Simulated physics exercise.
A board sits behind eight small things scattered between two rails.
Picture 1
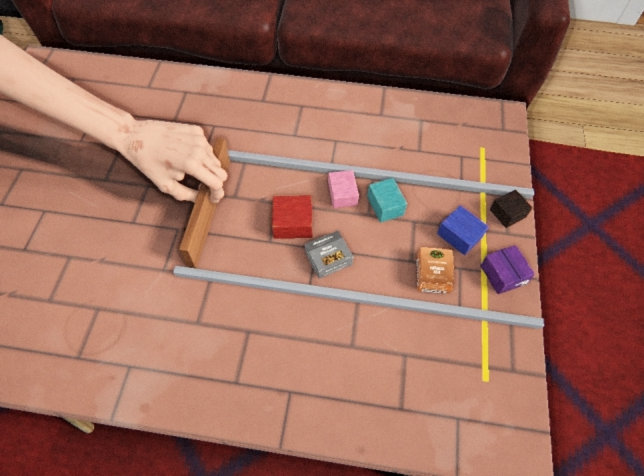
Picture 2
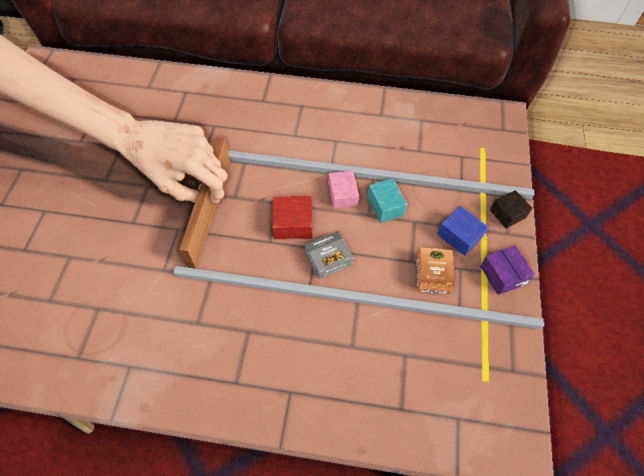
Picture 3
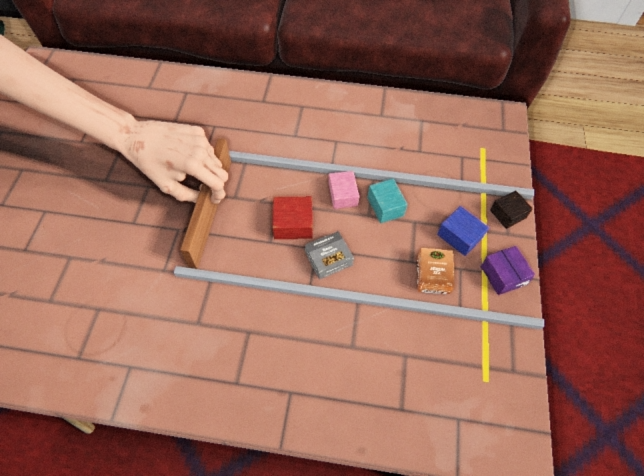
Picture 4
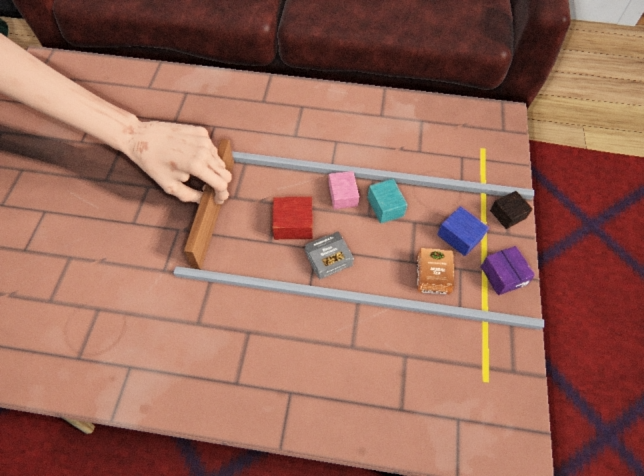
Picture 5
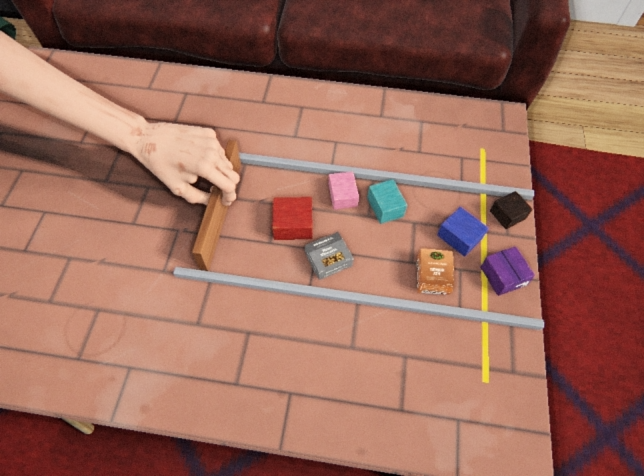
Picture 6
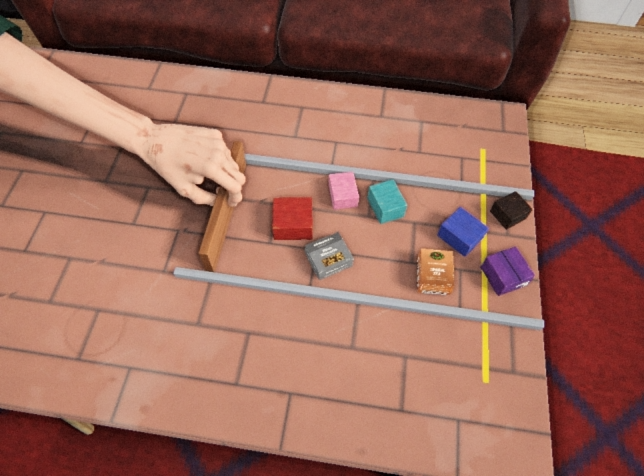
In the video, a hand holds a wooden board upright behind eight small blocks and boxes scattered between two rails on a brick-patterned surface, then slides it slightly to the right while the objects stay still.
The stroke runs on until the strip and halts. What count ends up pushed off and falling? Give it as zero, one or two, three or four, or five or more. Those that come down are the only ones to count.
I predict three or four come down off the table.
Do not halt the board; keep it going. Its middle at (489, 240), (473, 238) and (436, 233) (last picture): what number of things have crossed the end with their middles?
4, 2 and 0.
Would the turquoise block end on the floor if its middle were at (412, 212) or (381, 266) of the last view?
Keeps its place, then keeps its place.
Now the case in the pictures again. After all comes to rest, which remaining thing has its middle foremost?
The foremost one is the orange box.
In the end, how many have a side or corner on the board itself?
The figure is 3.
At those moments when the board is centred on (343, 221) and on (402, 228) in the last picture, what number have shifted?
At the first spot the count is 4, and at the second it is 6.
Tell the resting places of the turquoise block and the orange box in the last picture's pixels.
The turquoise block finishes at (526, 216); the orange box finishes at (545, 290).
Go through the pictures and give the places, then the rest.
Black block (511, 209); purple box (507, 270); blue block (462, 230); board (207, 201); tape (484, 249), in the first picture.
Purple box (507, 270); board (207, 201), in the second picture.
Blue block (463, 231); turquoise block (387, 201), in the third picture.
Black block (511, 210); grey box (329, 255), in the fourth picture.
Purple box (507, 271); red block (293, 218), in the fifth picture.
Black block (511, 210); purple box (507, 271); blue block (463, 232); board (225, 205); tape (484, 250), in the sixth picture.
A little later, none off yet; black block at rest near (511, 210); purple box at rest near (507, 271); blue block at rest near (463, 232).
Next, none off yet; black block at rest near (514, 211); purple box shifted about its own width near (534, 275); blue block shifted about its own width near (501, 244).
When it is over, the number that fall off is three or four; down, blue block, purple box and black block.
